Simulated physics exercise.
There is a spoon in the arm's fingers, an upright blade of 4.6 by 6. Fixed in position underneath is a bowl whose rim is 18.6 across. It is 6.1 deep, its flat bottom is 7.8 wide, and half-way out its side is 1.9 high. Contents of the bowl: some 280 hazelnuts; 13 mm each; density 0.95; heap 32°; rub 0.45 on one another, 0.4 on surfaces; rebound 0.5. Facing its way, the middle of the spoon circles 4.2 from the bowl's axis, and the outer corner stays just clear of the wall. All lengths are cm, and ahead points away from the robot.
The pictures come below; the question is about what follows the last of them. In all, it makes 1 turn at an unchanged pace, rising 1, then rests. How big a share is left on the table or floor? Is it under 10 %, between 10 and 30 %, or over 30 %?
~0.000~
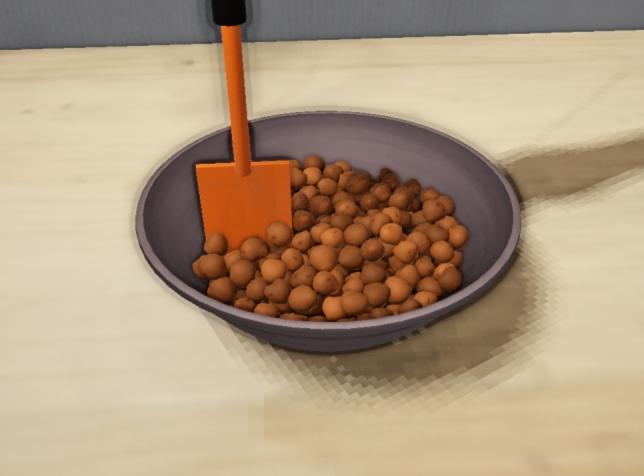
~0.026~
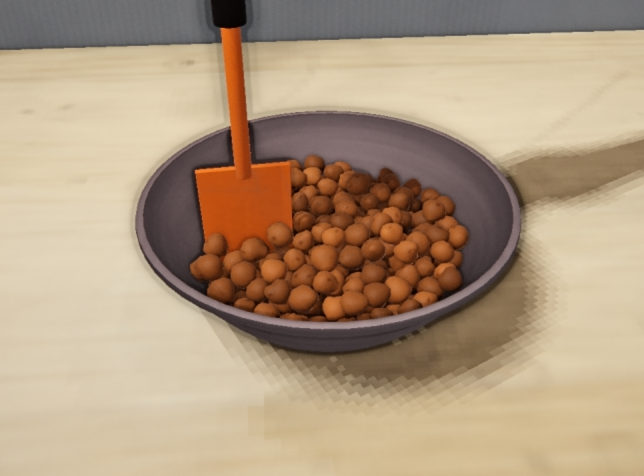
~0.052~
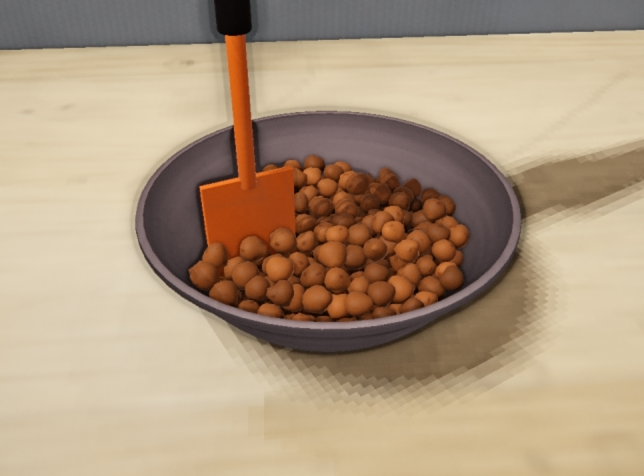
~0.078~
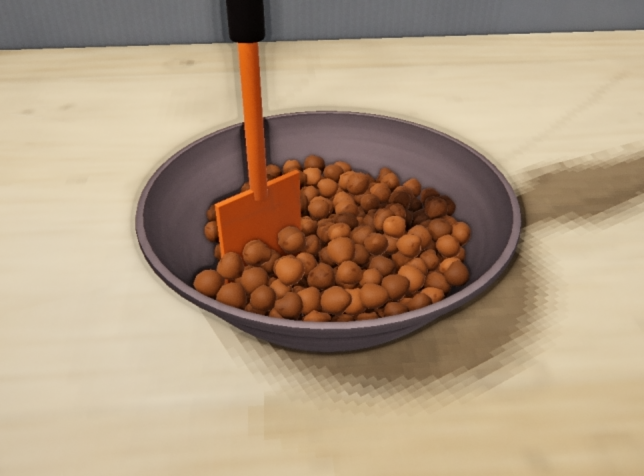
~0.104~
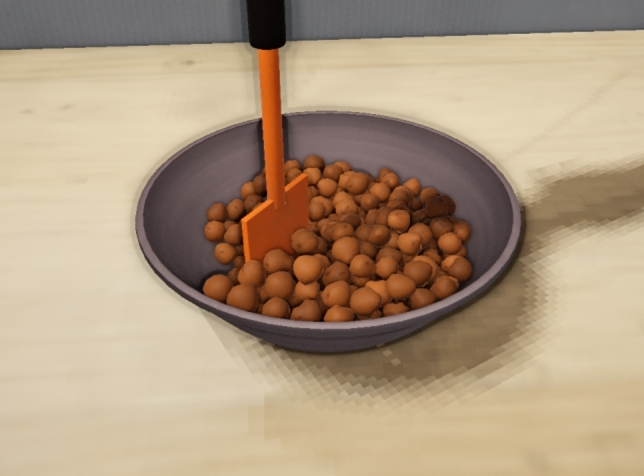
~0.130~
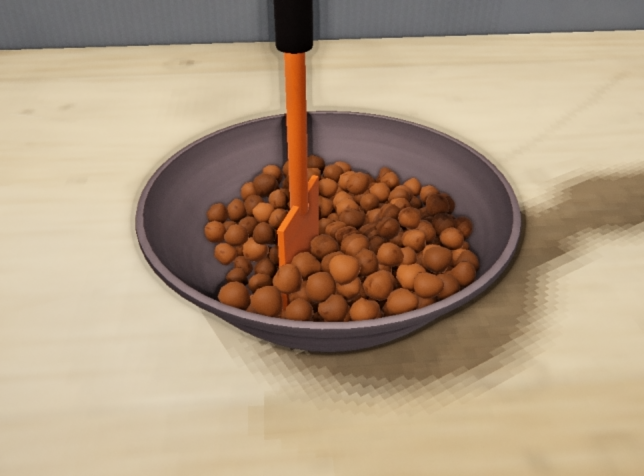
Between 10 and 30 %.
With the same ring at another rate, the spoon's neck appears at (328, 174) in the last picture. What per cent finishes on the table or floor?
Close to 30 in a hundred.
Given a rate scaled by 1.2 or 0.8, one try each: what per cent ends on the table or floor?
About 25 and 15 per cent.
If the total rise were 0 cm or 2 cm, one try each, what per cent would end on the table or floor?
30 % and 20 %.
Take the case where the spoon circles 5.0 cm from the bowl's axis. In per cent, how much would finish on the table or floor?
Close to 15 in a hundred then.
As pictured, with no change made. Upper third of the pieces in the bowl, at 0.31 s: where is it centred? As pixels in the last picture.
Around (425, 170).
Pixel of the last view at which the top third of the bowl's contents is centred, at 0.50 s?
About (256, 167).
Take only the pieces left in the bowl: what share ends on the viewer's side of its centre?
I'd put it at roughly 60 per cent.
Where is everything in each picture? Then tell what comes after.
The first frame shows the spoon neck at (241, 137), 0° round; upper third of the load around (345, 228), from x 205 to 460, top at y 165; 278 in the bowl.
The second frame shows the spoon neck at (241, 140), 5° round; upper third of the load around (339, 230), from x 205 to 460, top at y 165.
The third frame shows the spoon neck at (245, 149), 20° round; upper third of the load around (338, 234), from x 205 to 460, top at y 165.
The fourth frame shows the spoon neck at (257, 159), 35° round; upper third of the load around (341, 242), from x 210 to 460, top at y 165.
The fifth frame shows the spoon neck at (275, 167), 51° round; upper third of the load around (348, 249), from x 215 to 460, top at y 165.
The sixth frame shows the spoon neck at (298, 172), 67° round; upper third of the load around (364, 257), from x 215 to 465, top at y 165; 278 in the bowl.
After 0.31 s, 179° round, highest piece 10 above the table; 258 in the bowl, 3 on the table or floor, 17 in flight or on the tool.
After 0.50 s, 292° round, highest piece 9 above the table; 230 in the bowl, 37 on the table or floor, 11 in flight or on the tool.
After 0.79 s, 0° round, highest piece 6 above the table; 216 in the bowl, 62 on the table or floor.
After 1.49 s, 0° round, highest piece 6 above the table; 216 in the bowl, 62 on the table or floor.
In the end, 216 in the bowl, 62 on the table or floor. That is 22 % on the table or floor.
